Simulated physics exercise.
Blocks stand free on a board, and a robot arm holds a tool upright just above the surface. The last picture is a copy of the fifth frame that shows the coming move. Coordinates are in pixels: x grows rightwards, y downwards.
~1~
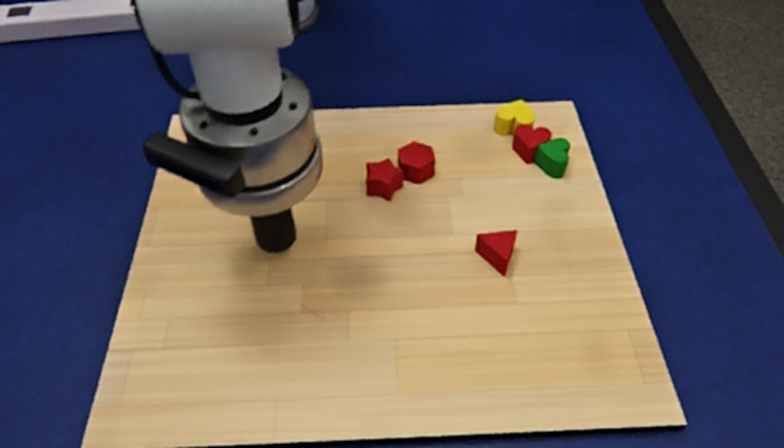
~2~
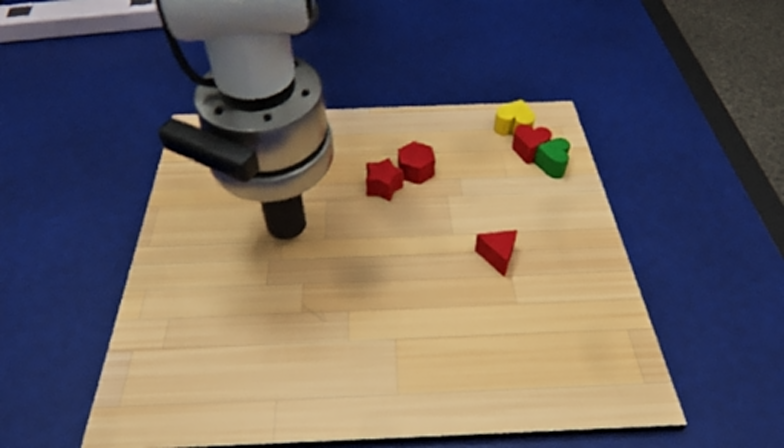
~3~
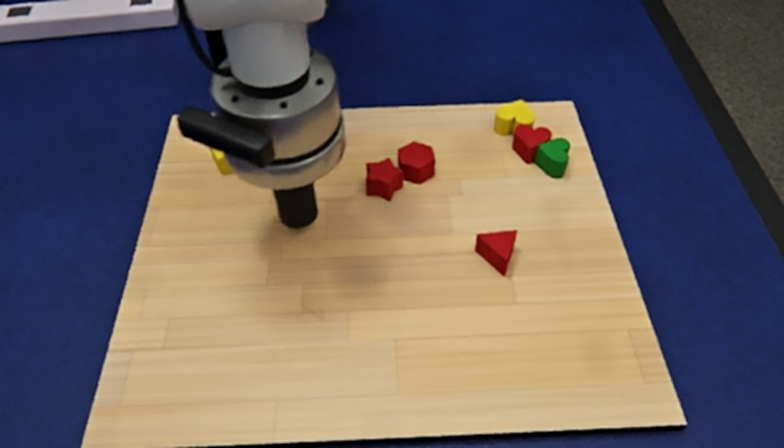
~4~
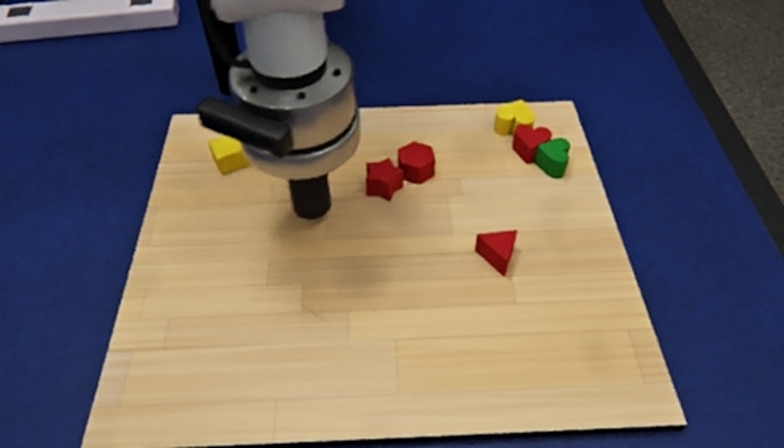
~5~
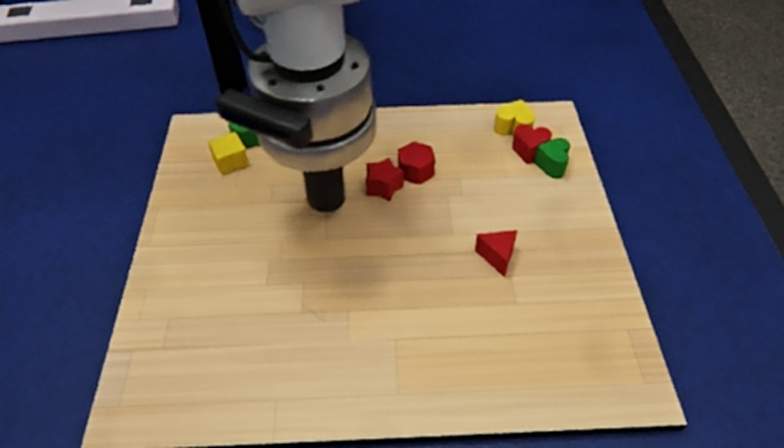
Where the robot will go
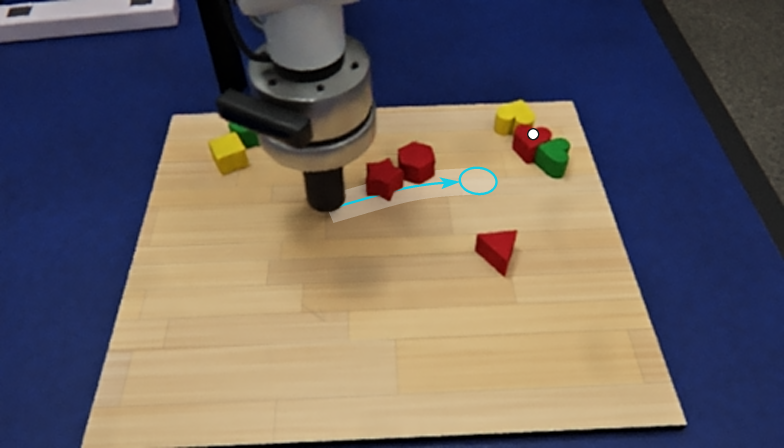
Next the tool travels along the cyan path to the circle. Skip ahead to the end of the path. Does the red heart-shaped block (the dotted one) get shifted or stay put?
When the path is over, the red heart-shaped block is still on its spot.
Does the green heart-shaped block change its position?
No
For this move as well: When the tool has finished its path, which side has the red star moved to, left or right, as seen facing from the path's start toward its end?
The left.
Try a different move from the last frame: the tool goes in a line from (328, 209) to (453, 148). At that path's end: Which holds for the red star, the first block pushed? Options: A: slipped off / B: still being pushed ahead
B - still being pushed ahead.
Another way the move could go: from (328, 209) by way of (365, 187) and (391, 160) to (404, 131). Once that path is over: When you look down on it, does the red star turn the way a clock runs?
Short answer: Yes.
The drawn path runs from (328, 209) via (378, 195) and (427, 184), ending at (478, 181); the dot is on the red heart-shaped block.
On the path given first. One third of the way, tool at (378, 184); red star at (408, 160), turned 15° anticlockwise; red hexagon at (432, 144).
Two thirds of the way, tool at (428, 173); red star at (445, 147), turned 50° anticlockwise; red hexagon at (450, 125), turned 40° anticlockwise.
At the end, tool at (480, 170); red star at (471, 142), turned 100° anticlockwise; red hexagon at (451, 122), turned 55° anticlockwise; red heart-shaped block not moved; green heart-shaped block not moved.
